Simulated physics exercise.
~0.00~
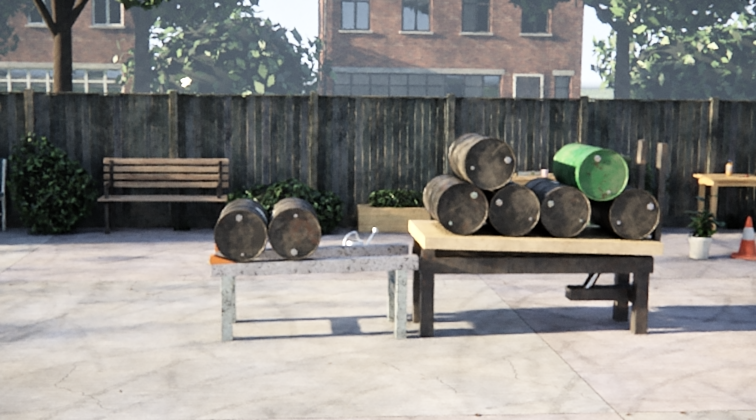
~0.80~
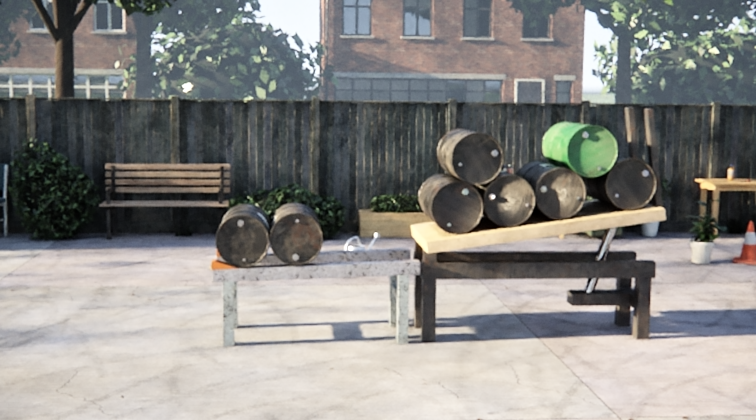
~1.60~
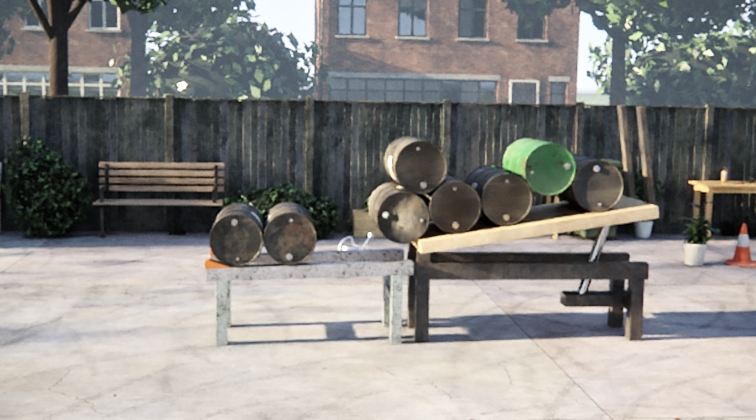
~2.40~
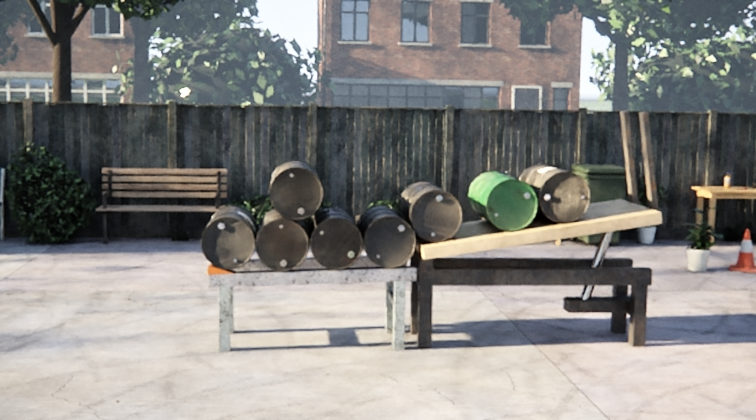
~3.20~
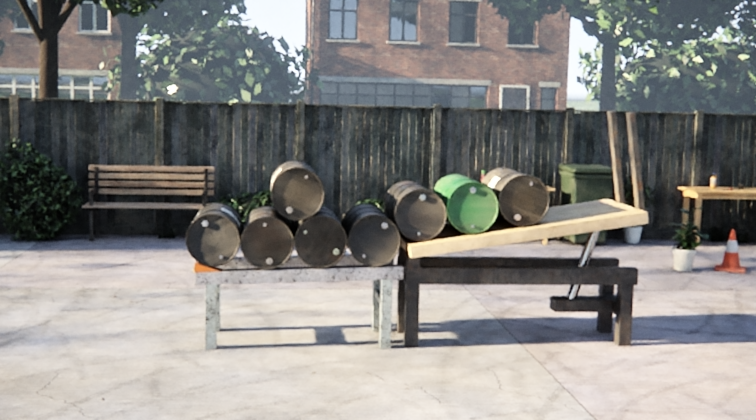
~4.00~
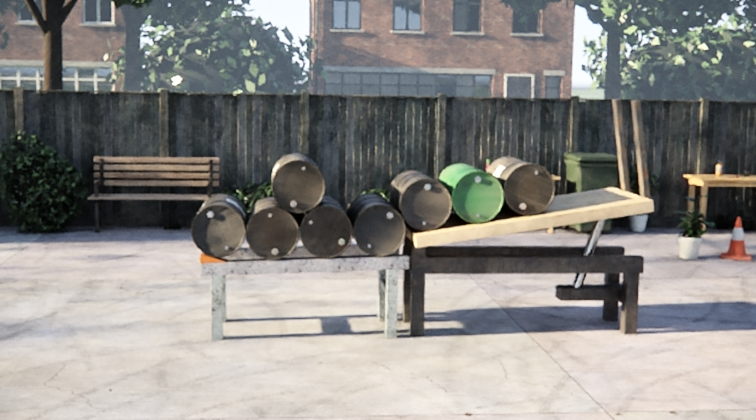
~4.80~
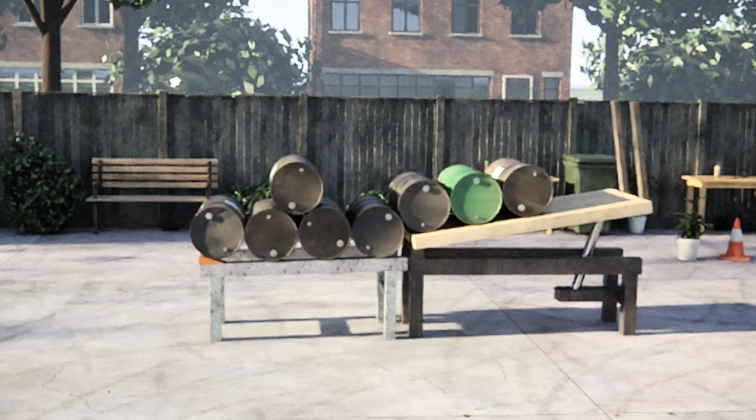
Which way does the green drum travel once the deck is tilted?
The green drum moves to the left, down the sloping deck.
